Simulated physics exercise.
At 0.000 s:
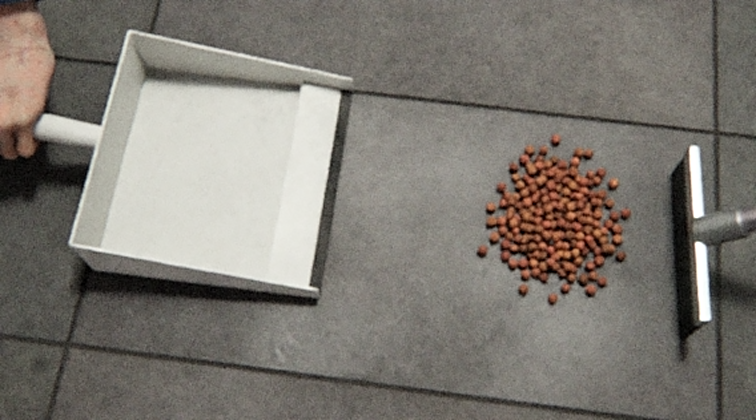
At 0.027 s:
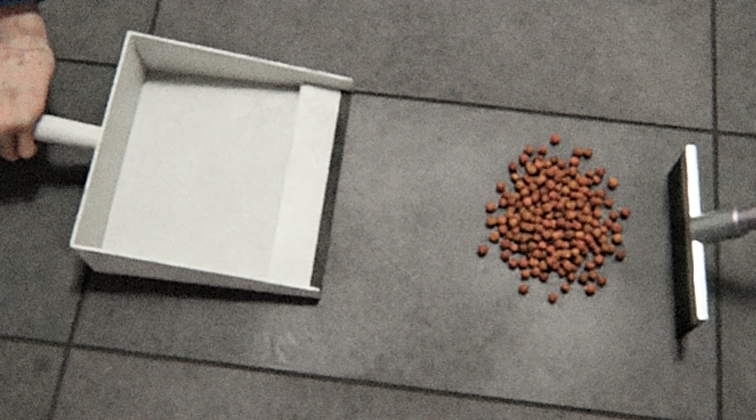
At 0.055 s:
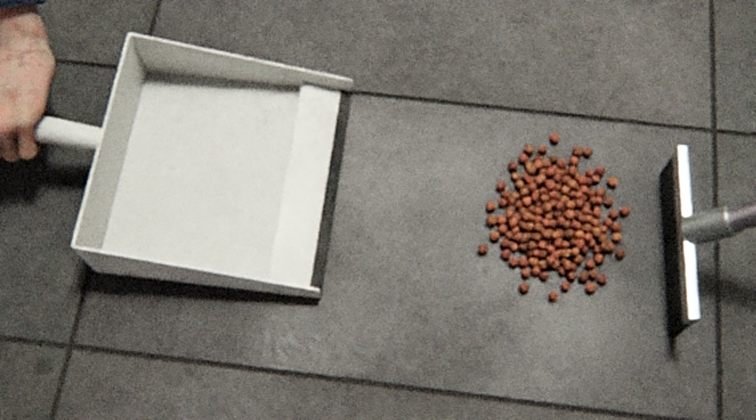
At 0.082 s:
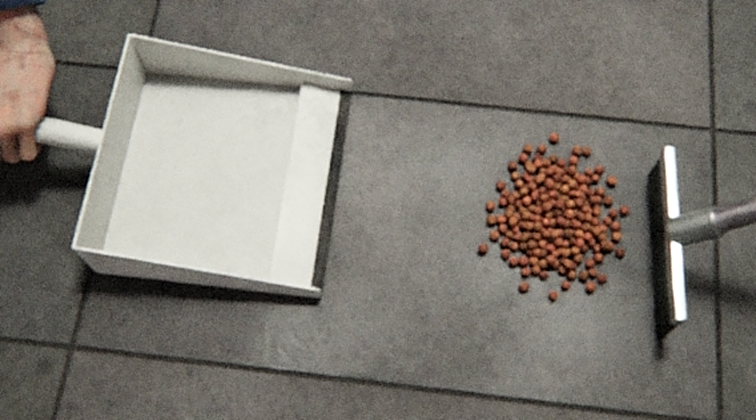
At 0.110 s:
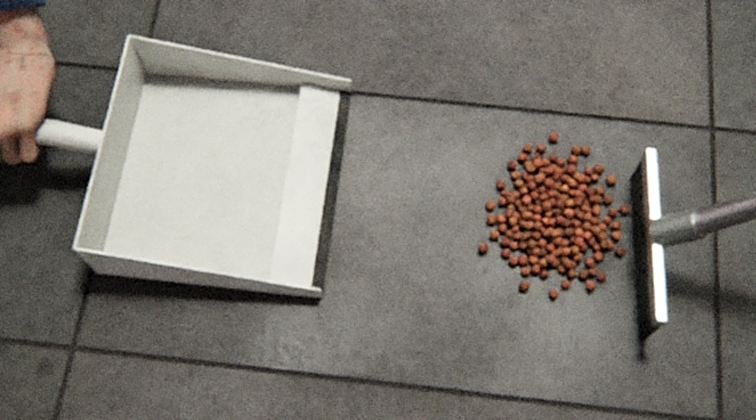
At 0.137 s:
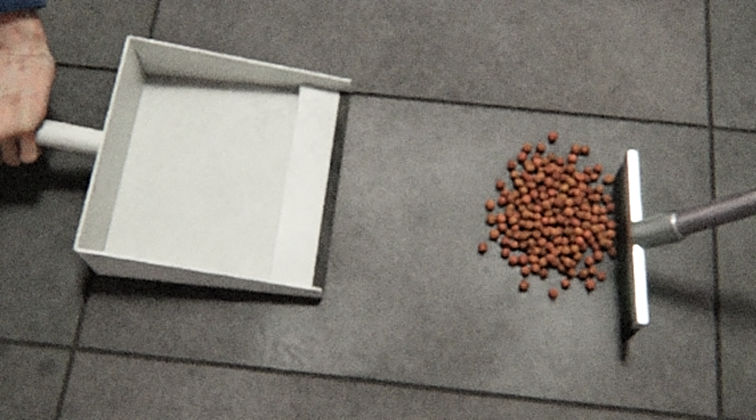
A flat blade on a metal handle slid left across gray tiles and just nudged the edge of a pile of small reddish-brown pellets, while a hand held a white dustpan nearly still at left.
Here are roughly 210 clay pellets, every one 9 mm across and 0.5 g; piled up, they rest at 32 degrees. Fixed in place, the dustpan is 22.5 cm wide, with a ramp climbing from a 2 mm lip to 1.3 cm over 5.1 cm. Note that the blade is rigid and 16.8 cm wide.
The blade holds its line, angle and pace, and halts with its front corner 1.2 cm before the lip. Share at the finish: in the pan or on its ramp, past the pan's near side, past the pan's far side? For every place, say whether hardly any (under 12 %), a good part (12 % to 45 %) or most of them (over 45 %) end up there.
In the end in the pan or on its ramp: A middle share; past the pan's near side: A middle share; past the pan's far side: Not many.
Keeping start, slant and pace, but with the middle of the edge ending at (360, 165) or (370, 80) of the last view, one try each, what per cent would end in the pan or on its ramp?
I'd expect around 55 percent, then around 20 percent.
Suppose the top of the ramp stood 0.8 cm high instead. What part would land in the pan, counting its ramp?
Estimate: About 30 in a hundred.
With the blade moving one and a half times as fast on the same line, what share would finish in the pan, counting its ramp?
In that case close to 30 per cent.
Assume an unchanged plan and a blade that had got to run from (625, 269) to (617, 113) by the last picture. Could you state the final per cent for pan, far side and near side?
Split: Pan = 20, far = 20, near = 5.
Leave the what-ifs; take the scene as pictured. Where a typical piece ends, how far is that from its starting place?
22 cm, roughly.
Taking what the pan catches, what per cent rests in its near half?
Around 100 in a hundred.
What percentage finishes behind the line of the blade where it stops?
Estimate: Near 45 %.
After 0.35 s, middle of the blade 15 cm from the lip; 0 % over the lip, far side 0 %, near side 5 %.
After 0.50 s, middle of the blade 6 cm from the lip; 0 % over the lip, far side 0 %, near side 15 %.
After 0.77 s, middle of the blade 2 cm from the lip; 25 % over the lip, far side 0 %, near side 20 %.
At rest (1.2 s), pan 25 %, near side 20 %, far side 0 %, in front of the lip or behind the blade 55 %.
